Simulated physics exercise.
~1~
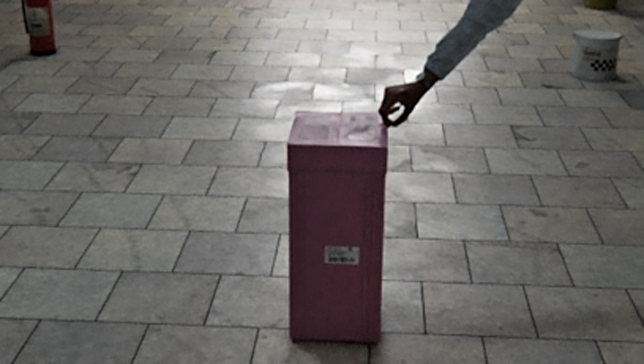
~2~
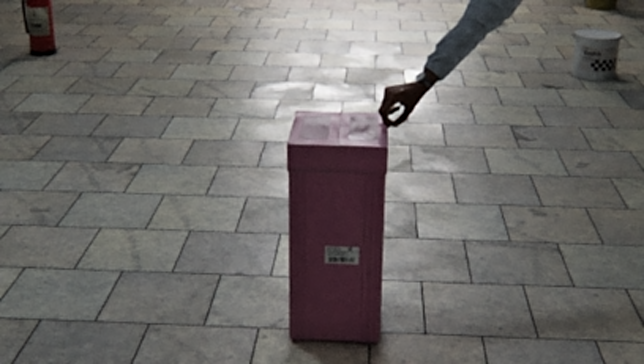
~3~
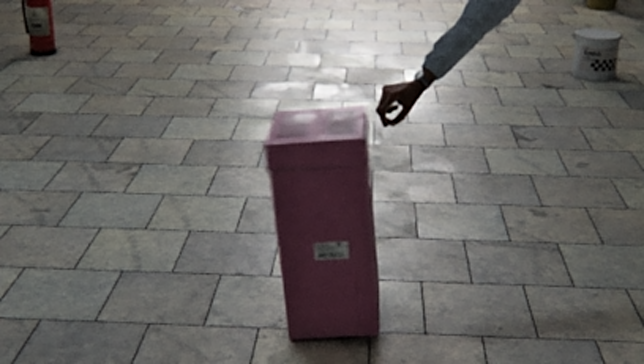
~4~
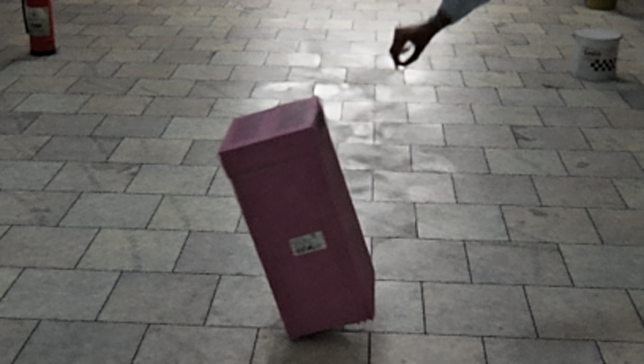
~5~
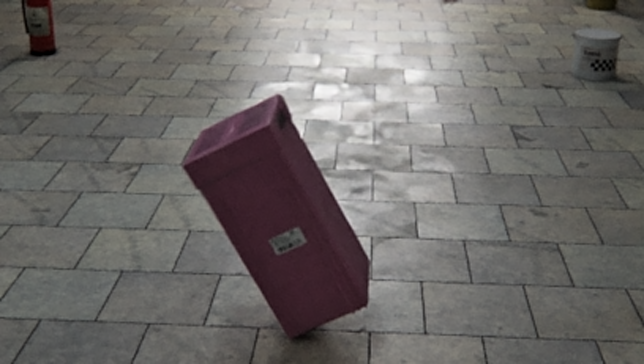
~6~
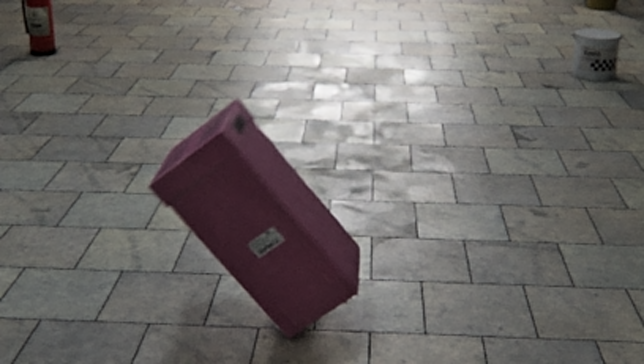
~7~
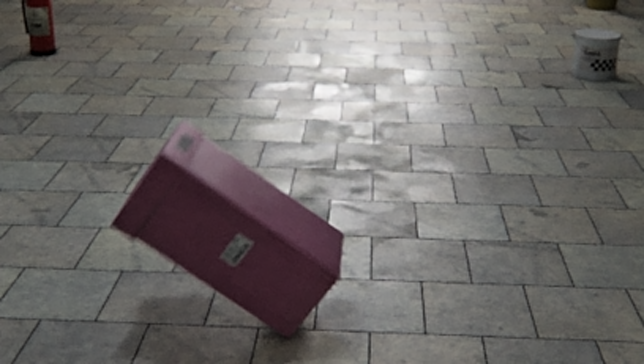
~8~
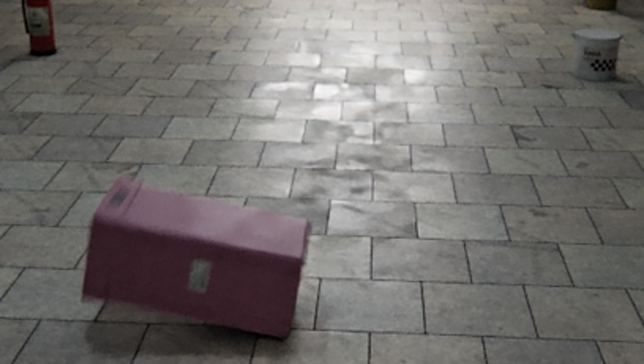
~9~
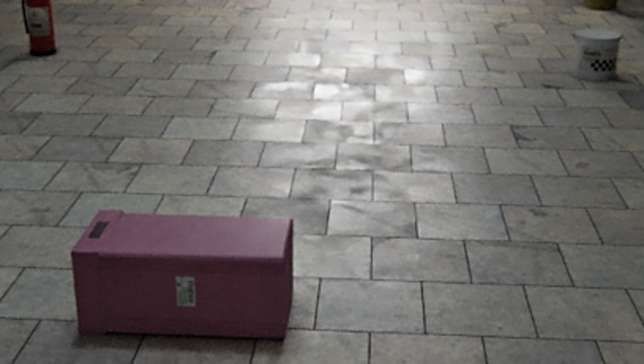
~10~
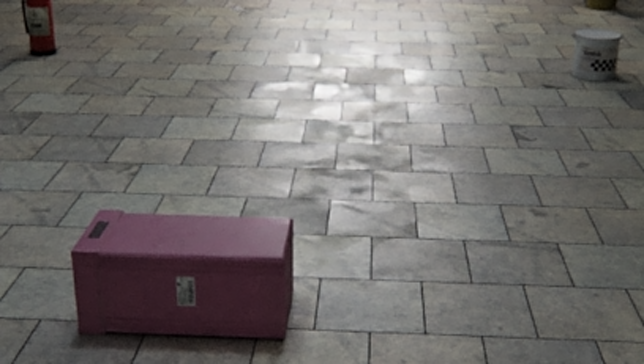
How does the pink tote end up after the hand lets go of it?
It topples over to the left and ends up lying on its side on the paving.
